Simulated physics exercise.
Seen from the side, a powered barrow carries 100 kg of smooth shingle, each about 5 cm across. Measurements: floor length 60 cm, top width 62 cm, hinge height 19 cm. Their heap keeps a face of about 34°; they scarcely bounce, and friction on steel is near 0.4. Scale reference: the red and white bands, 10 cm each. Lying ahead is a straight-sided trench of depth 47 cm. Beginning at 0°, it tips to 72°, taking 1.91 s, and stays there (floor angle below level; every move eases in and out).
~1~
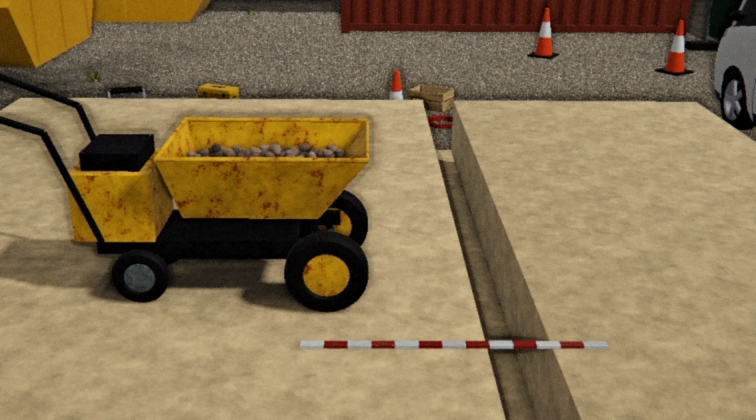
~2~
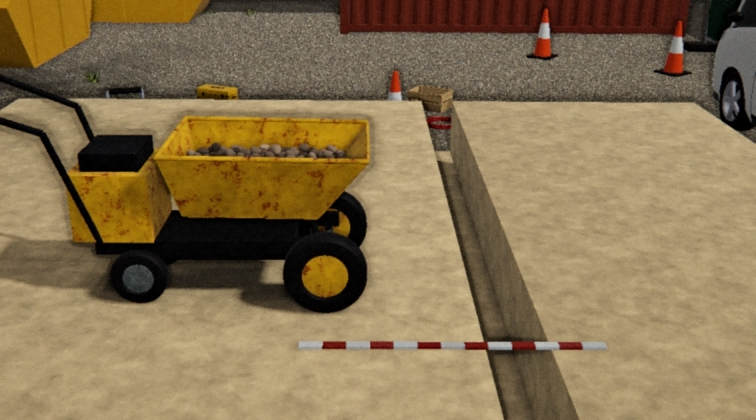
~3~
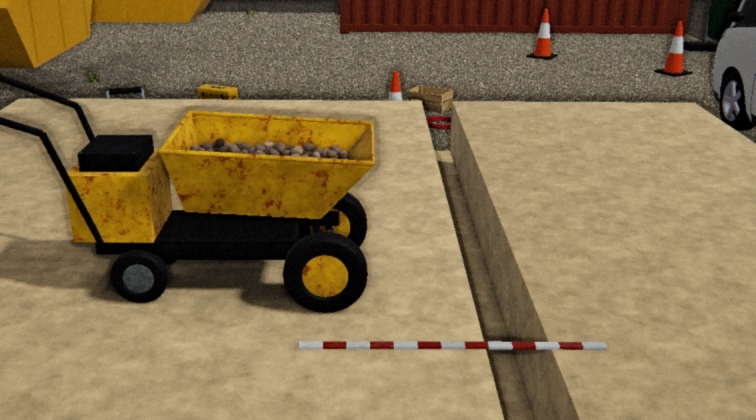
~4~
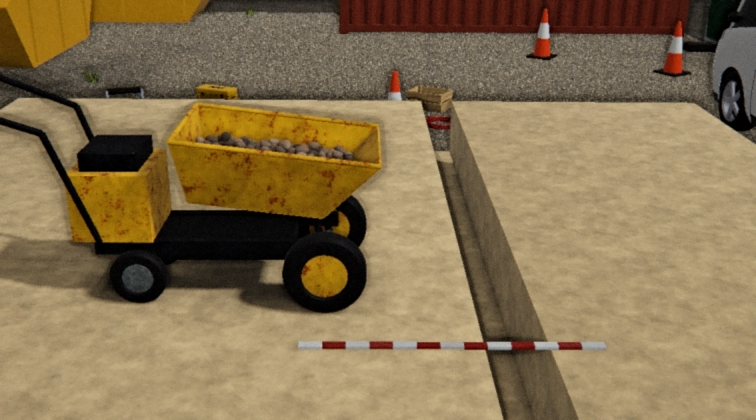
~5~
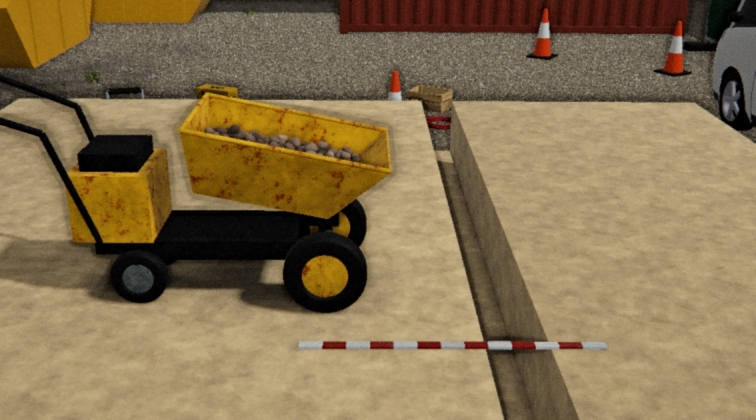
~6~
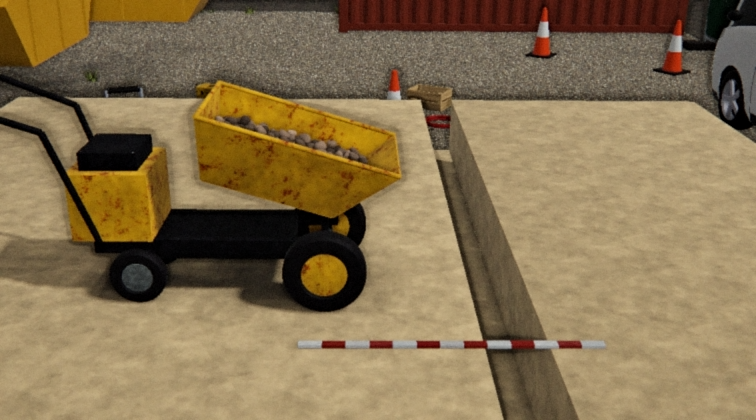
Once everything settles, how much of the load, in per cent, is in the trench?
Once it settles, about 99 per cent of the load is there.
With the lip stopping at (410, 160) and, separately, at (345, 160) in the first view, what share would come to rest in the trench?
Result: Close to 70 then close to 75 per cent.
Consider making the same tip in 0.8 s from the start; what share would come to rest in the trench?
That works out at about 90 in a hundred.
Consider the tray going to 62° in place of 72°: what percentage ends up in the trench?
The trench would hold about 90% of it.
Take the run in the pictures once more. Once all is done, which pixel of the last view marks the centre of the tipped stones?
At about pixel (493, 347) in the last view.
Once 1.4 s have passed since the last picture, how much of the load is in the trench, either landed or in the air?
Roughly 60% by that time.
Then, 0.8 s after the last picture the floor is at 61°, 99 % in the tray, 1 % short of the trench; the foremost stones are at (462, 227).
Then, 1.4 s after the last picture the floor is at 72°, 33 % in the tray, 5 % short of the trench, 62 % in the trench; the foremost stones are at (517, 327).
Then, 1.8 s after the last picture the floor is at 72°, 11 % in the tray, 4 % short of the trench, 86 % in the trench; the foremost stones are at (520, 345).
Then, 3.7 s after the last picture the floor is at 72°, 0 % in the tray, 1 % short of the trench, 99 % in the trench; the foremost stones are at (522, 342).
